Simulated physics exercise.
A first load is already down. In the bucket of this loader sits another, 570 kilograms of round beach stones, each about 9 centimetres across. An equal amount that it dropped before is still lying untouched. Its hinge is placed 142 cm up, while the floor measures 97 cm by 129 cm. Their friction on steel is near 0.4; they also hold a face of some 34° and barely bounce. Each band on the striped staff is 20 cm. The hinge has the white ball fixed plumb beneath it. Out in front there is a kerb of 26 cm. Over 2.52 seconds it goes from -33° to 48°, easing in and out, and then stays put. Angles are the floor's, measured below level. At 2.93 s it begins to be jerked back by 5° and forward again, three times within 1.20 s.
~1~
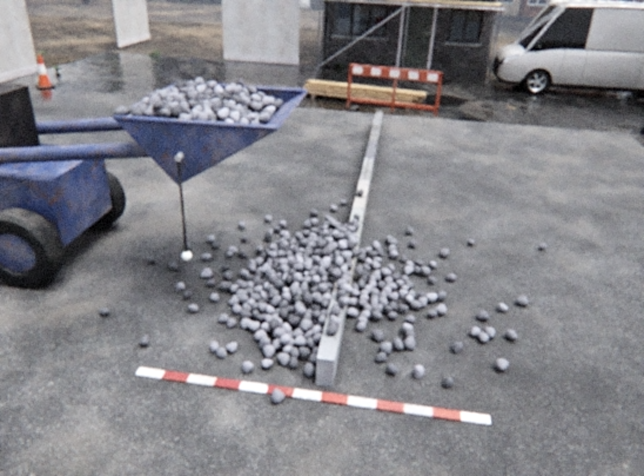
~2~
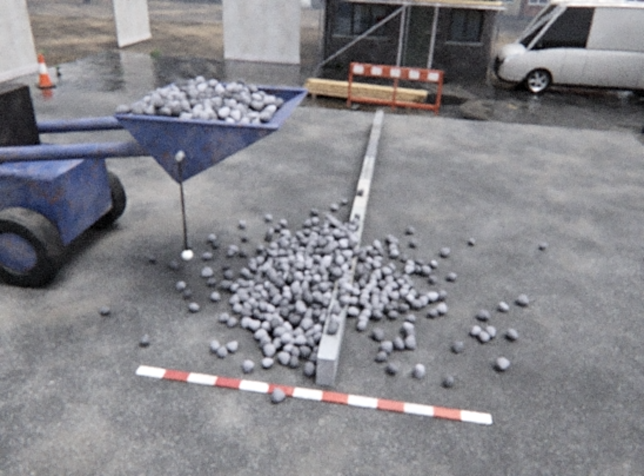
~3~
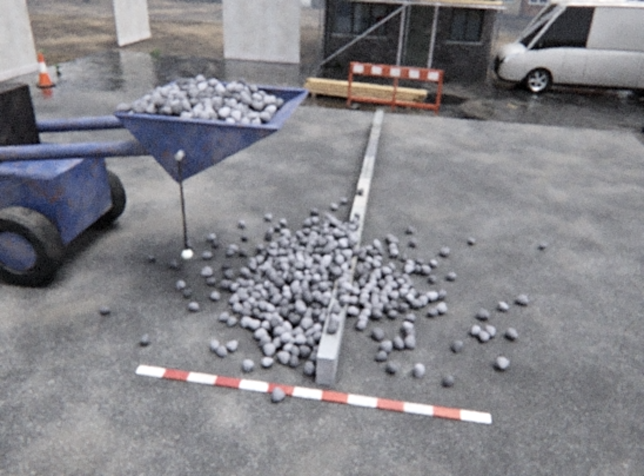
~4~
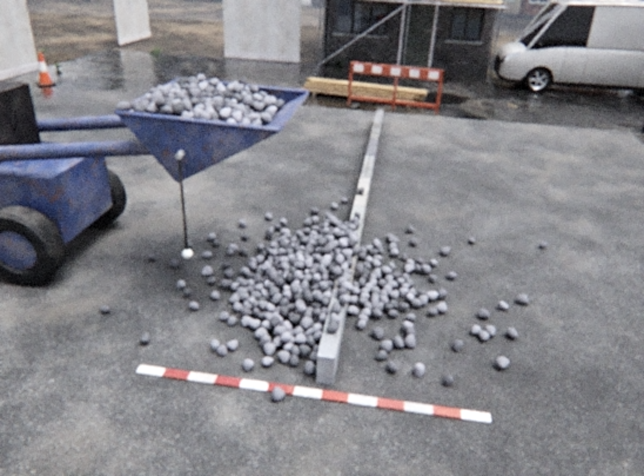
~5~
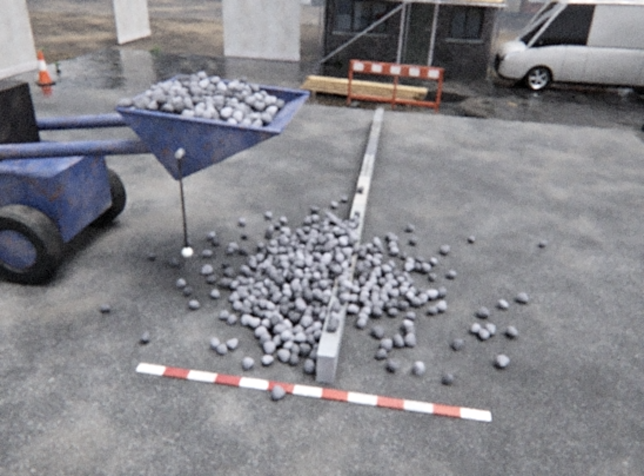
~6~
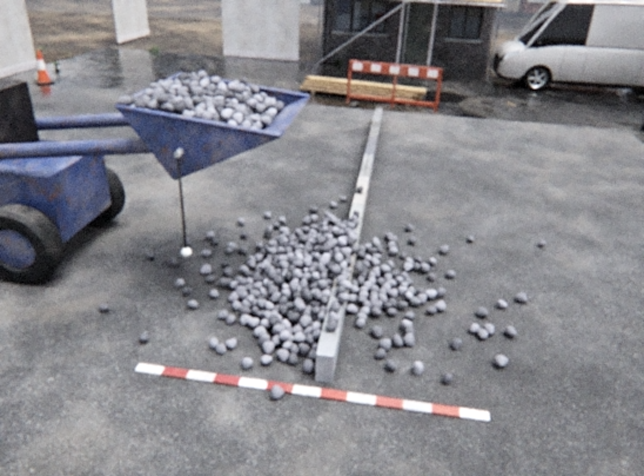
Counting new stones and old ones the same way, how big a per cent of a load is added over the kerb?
9 per cent, roughly.
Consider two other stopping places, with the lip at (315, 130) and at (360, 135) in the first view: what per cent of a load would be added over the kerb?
First place: Roughly 40 %; second place: Roughly 90 %.
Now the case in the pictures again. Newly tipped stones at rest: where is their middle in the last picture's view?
The centre sits about (294, 260).
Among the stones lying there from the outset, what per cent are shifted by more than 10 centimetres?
Estimate: 20 %, roughly.
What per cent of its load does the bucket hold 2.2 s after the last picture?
Roughly 0 per cent of its load.
Then, 1.5 s after the last picture the floor is at 35°; in per cent of one load, 66 in the bucket, 117 on this side of the kerb, 17 over the kerb; the foremost stones are at (502, 297).
Then, 2.2 s after the last picture the floor is at 48°; in per cent of one load, 0 in the bucket, 176 on this side of the kerb, 25 over the kerb; the foremost stones are at (502, 297).
Then, 4.2 s after the last picture the floor is at 48°; in per cent of one load, 0 in the bucket, 175 on this side of the kerb, 26 over the kerb; the foremost stones are at (502, 297).
Then, 7.0 s after the last picture the floor is at 48°; in per cent of one load, 0 in the bucket, 175 on this side of the kerb, 26 over the kerb; the foremost stones are at (502, 297). Net gain over the kerb, 9.
